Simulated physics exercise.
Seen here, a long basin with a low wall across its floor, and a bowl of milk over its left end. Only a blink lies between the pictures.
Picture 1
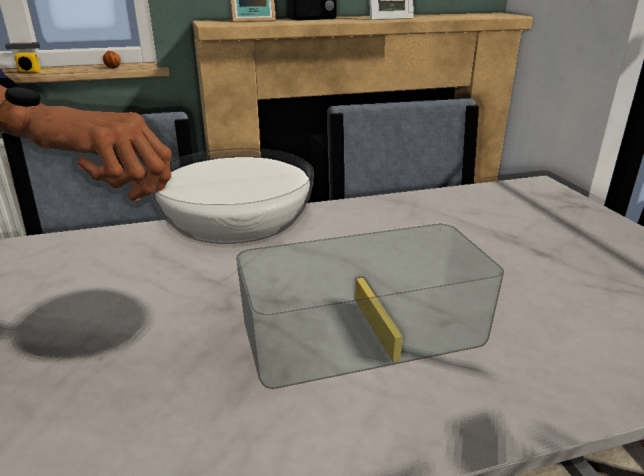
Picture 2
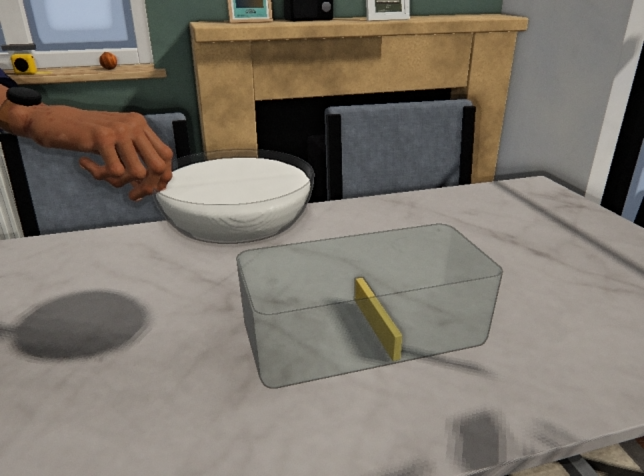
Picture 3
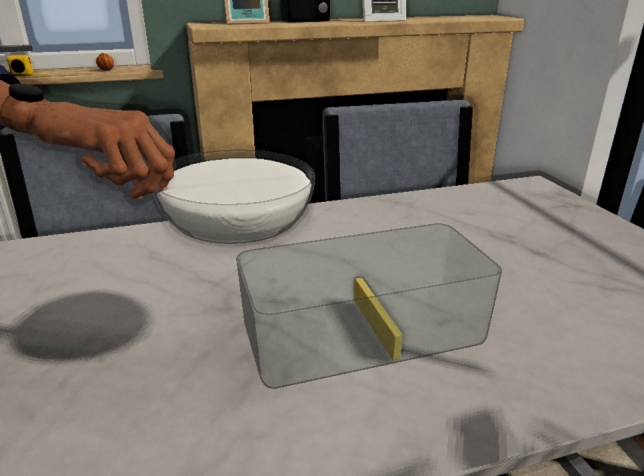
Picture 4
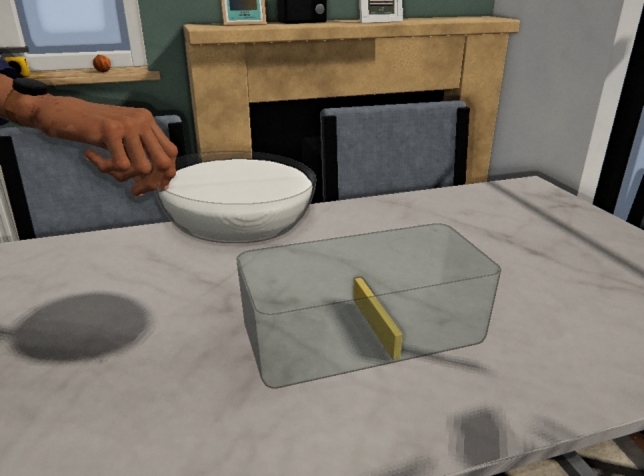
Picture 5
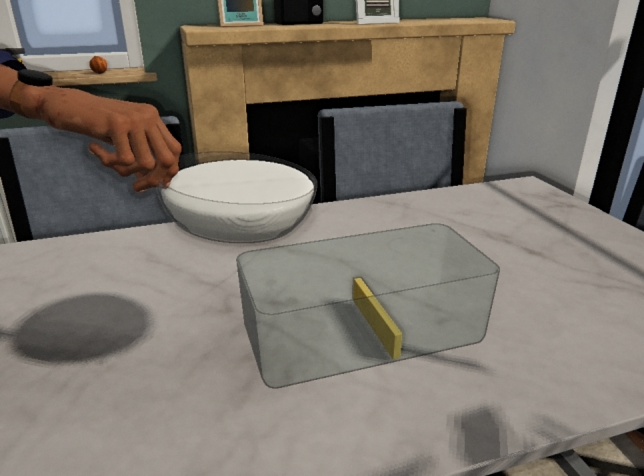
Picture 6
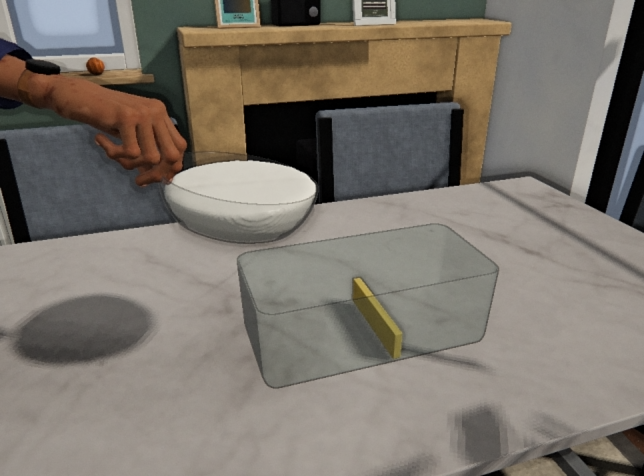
A hand at the left held the rim of a bowl of milk and slowly tilted it slightly to the right, while a long, clear basin with a low yellow wall inside sat still on the marble table.
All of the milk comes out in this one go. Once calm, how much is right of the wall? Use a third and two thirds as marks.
It comes to less than a third.
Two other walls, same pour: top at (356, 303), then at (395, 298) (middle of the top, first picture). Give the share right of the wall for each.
About 50 and 5 per cent.
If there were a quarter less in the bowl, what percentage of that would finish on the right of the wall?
Some 5 per cent.
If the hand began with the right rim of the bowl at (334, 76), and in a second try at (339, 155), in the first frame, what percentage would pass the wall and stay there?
About 65 and 55 per cent.
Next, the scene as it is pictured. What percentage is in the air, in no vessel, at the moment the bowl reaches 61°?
About 30 per cent.
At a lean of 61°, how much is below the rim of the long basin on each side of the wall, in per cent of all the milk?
Some 35 per cent left and 5 right.
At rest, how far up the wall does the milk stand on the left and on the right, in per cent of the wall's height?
Left about 80, right about 20.
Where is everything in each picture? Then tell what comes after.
The first frame shows tilt 0°; pouring edge (310, 167); surface from (154, 189) to (306, 173); the long basin's rim runs from (244, 283) to (476, 248); the wall's top is at (377, 306).
The second frame shows tilt 0°; pouring edge (310, 168); surface from (154, 188) to (306, 173).
The third frame shows tilt 2°; pouring edge (311, 170); surface from (156, 189) to (307, 174).
The fourth frame shows tilt 4°; pouring edge (312, 173); surface from (159, 188) to (308, 176).
The fifth frame shows tilt 7°; pouring edge (313, 177); surface from (160, 188) to (309, 177).
The sixth frame shows tilt 11°; pouring edge (314, 182); surface from (163, 190) to (311, 177).
A moment on, the bowl is tipped part way and 31 per cent is still to pour, 35 is left of the wall and 5 right of it.
Next, the bowl is tipped on its side and 1 per cent is still to pour, 88 is left of the wall and 9 right of it.
Then the bowl is tipped right over and 0 per cent is still to pour, 85 is left of the wall and 15 right of it.
Later the bowl is tipped right over and 0 per cent is still to pour, 85 is left of the wall and 15 right of it.
Finally, 84 per cent lies left of the wall, 16 right of it and 0 outside.
